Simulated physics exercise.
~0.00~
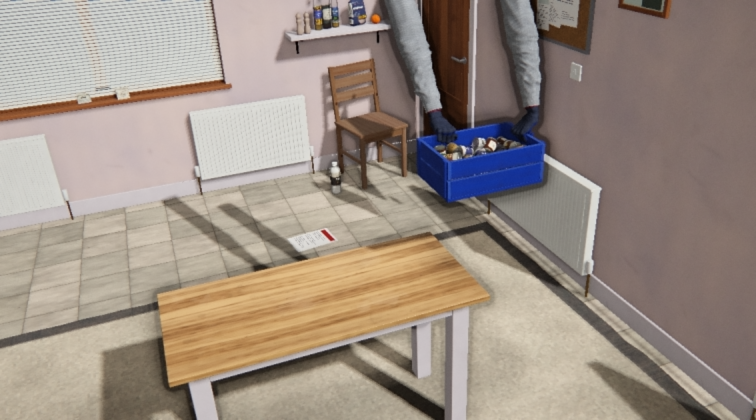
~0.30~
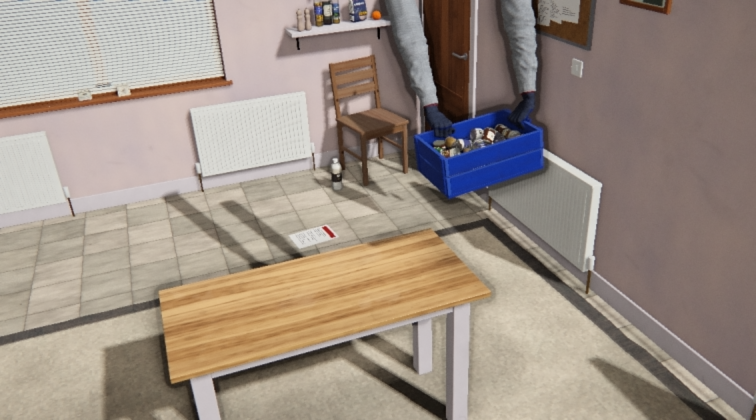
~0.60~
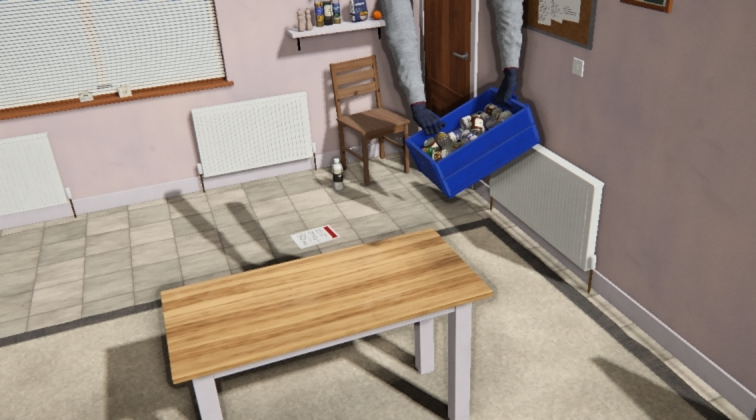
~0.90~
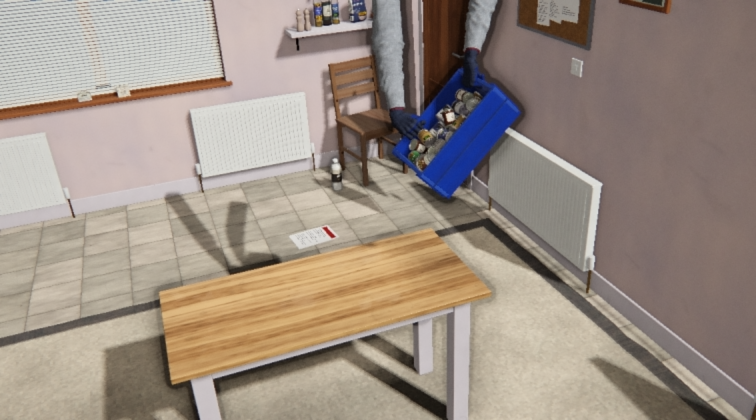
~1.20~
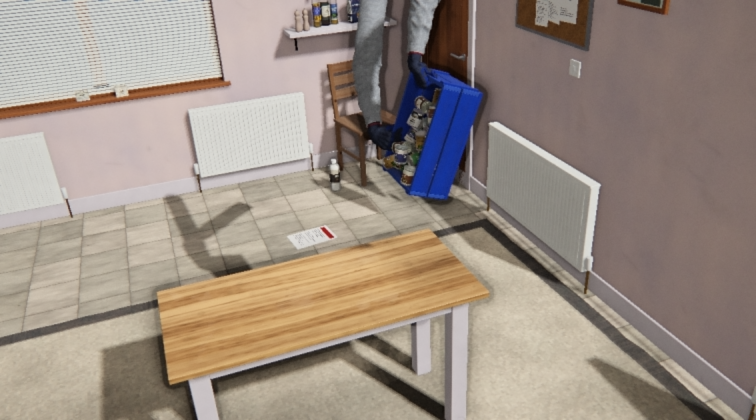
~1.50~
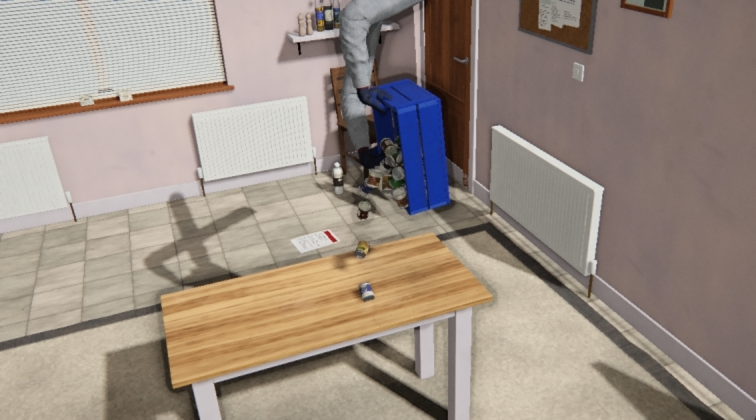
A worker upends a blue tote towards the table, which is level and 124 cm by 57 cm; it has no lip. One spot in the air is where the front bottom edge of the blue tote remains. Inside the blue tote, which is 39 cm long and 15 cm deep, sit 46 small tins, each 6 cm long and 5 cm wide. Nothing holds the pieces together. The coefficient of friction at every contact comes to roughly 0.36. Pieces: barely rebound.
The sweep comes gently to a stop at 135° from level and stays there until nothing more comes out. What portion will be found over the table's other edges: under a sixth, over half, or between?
Oh, a sixth to half of them, I'd say.
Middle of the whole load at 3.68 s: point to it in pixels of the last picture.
Somewhere about (343, 283) in pixels.
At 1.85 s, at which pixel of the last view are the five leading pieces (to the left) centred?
Centre: Approx. (309, 284) px.
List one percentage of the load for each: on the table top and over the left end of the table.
The shares come out near 65 and 5 in a hundred.
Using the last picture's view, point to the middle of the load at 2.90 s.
It's centred at about (349, 283).
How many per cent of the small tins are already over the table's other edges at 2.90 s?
Share at that moment: About 25 %.
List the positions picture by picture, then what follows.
In the first picture (we follow the rim corner now nearest the camera), blue tote at (450, 162); tilt 0°; nothing out yet.
In the second picture, blue tote at (447, 159); tilt 6°.
In the third picture, blue tote at (437, 163); tilt 22°.
In the fourth picture, blue tote at (422, 173); tilt 45°.
In the fifth picture, blue tote at (410, 190); tilt 70°.
In the sixth picture, blue tote at (410, 212); tilt 95°; 5 out, the lowest tin at (367, 292).
After 1.85 s, tilt 120°; 10 still in the blue tote, 19 on the table top and 17 in the air.
After 2.28 s, tilt 135°; 42 on the table top and 4 over the table's other edges.
After 2.90 s, tilt 135°; 33 on the table top, 1 over the left end of the table and 12 over the table's other edges.
Final count (at 3.68 s), 29 on the table top, 2 over the left end of the table and 15 over the table's other edges. Asked share, 15 of 46, 33 per cent.
